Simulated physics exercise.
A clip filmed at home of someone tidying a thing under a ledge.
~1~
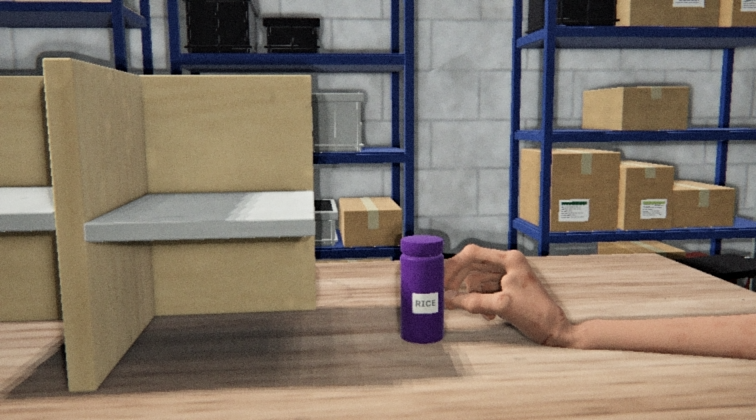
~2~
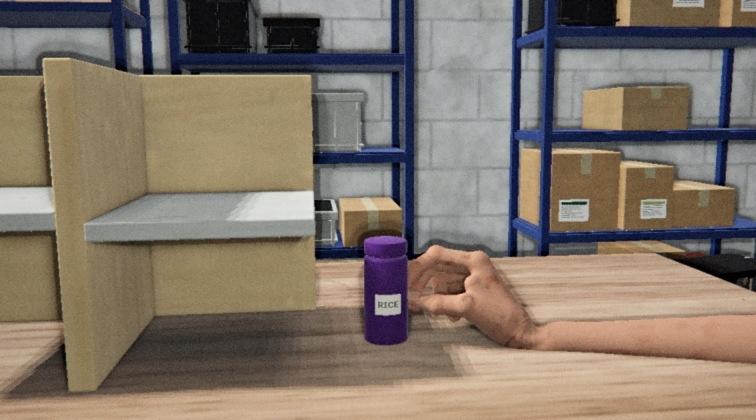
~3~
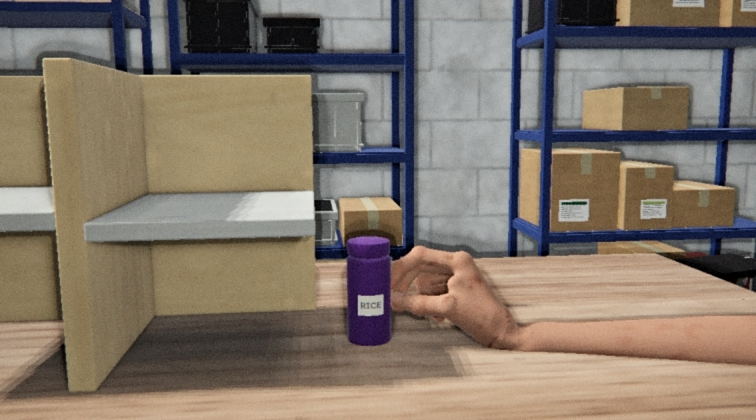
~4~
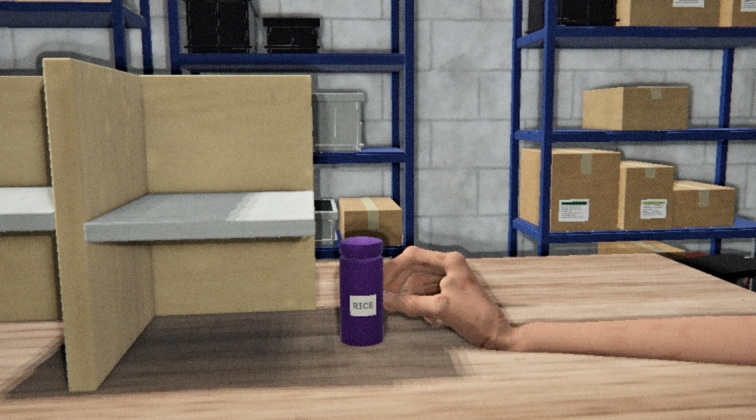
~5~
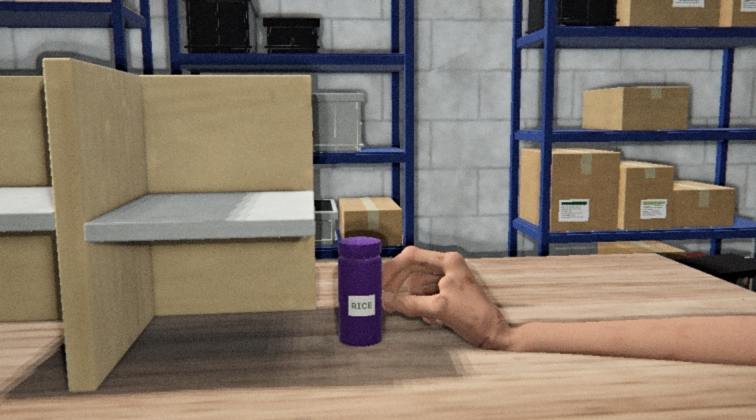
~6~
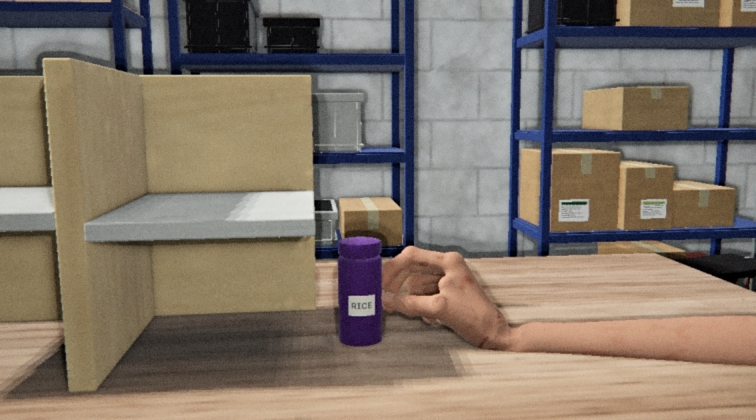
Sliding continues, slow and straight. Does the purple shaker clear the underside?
Well, as it happens, the purple shaker fits below.
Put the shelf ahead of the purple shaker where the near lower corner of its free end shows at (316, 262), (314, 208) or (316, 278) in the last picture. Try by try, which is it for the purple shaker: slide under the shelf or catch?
Result per try, in order: In / in / hung up.
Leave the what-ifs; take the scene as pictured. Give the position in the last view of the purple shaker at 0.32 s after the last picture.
Somewhere near (322, 292) in the last view.
Then, 0.32 s later than the last frame, purple shaker part of the way in near (322, 292).
When it is over, the purple shaker goes under, near (280, 294).
